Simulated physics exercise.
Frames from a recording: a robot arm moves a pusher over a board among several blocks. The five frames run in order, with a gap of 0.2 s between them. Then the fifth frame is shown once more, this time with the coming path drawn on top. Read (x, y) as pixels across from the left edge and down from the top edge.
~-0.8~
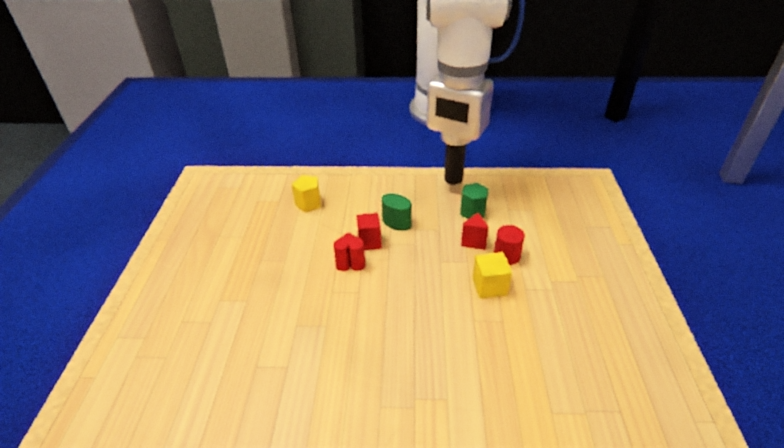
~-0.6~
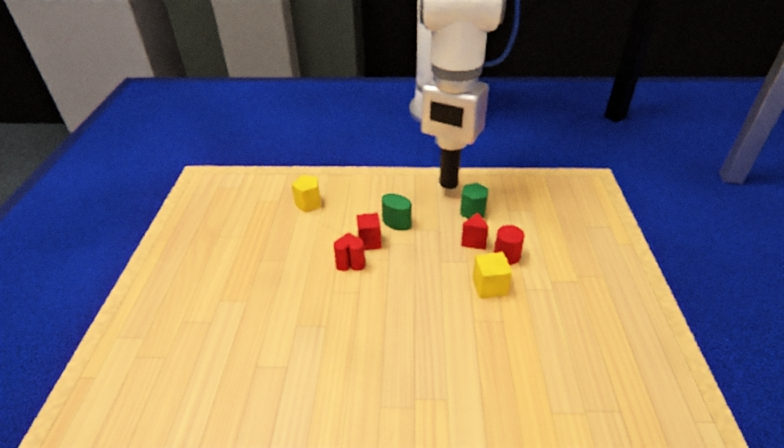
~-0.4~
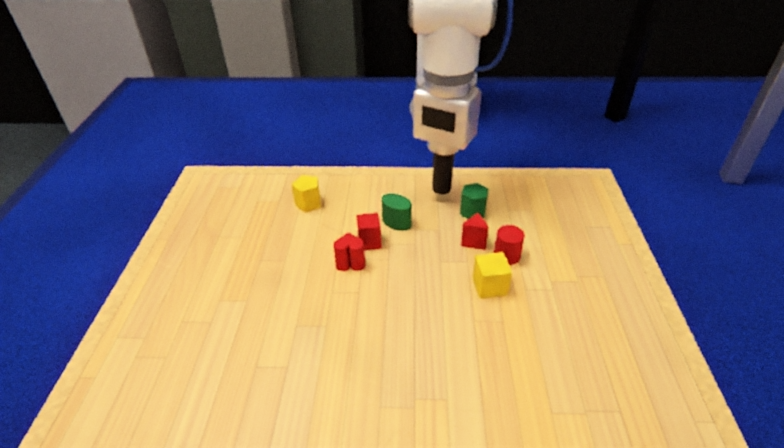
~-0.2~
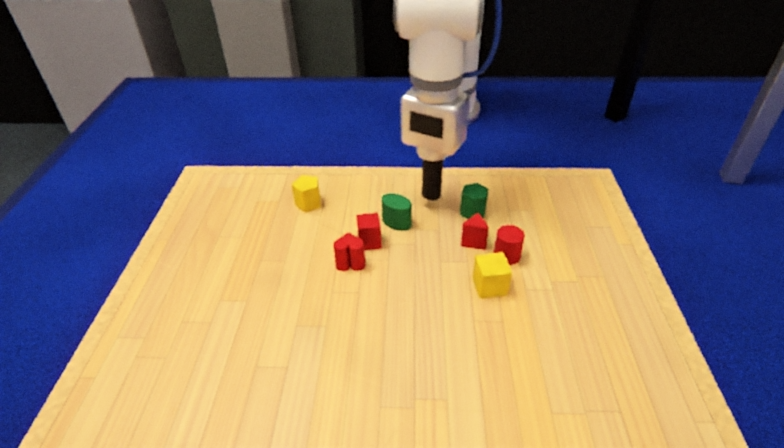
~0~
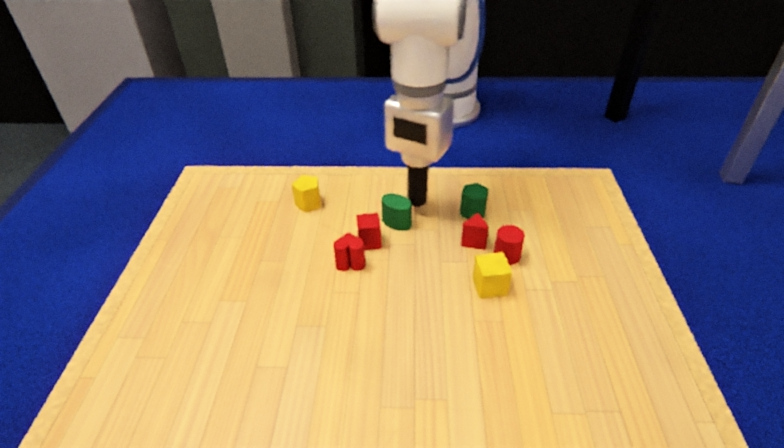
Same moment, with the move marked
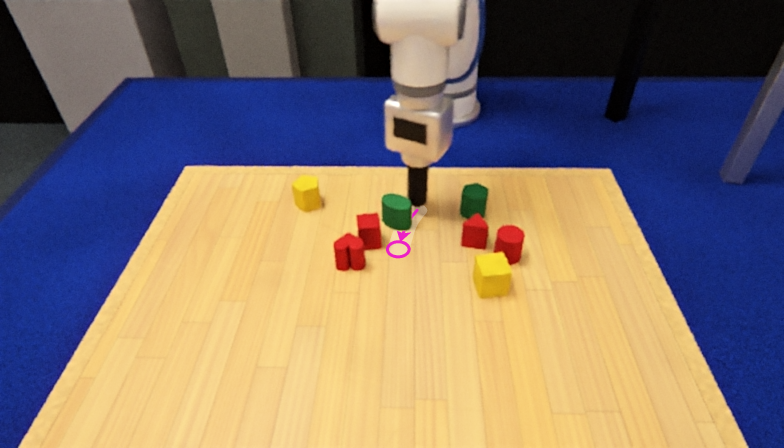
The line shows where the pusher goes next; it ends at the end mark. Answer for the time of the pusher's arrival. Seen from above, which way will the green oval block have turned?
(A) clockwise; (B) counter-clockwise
My pick is A.
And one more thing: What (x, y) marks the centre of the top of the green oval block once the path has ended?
I'd guess (381, 209).
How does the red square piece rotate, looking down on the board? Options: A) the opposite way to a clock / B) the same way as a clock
(A)
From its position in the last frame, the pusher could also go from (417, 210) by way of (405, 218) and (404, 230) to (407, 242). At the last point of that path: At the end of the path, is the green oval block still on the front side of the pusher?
Answer: No.
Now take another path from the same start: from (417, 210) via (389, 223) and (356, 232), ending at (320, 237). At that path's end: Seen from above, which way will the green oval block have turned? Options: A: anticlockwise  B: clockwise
(A)
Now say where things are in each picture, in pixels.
The first frame shows tip of the pusher at (453, 179), middles of tops, red heart at (348, 242), red square piece at (368, 220), green oval block at (396, 201).
The second frame shows pusher at (449, 184), nothing pushed.
The third frame shows pusher at (442, 189), nothing pushed.
The fourth frame shows pusher at (431, 195), nothing pushed.
The fifth frame shows pusher at (417, 201), red heart at (348, 242), red square piece at (368, 220), green oval block at (396, 201).
The line goes from (417, 210) via (408, 222) and (403, 235), ending at (398, 249).
The first path, step by step. Halfway along, pusher at (405, 219); red square piece at (364, 221); green oval block at (383, 209), turned 50° clockwise.
At the end, pusher at (398, 240); red heart unmoved; red square piece at (362, 222), turned 20° anticlockwise; green oval block at (381, 209), turned 55° clockwise.
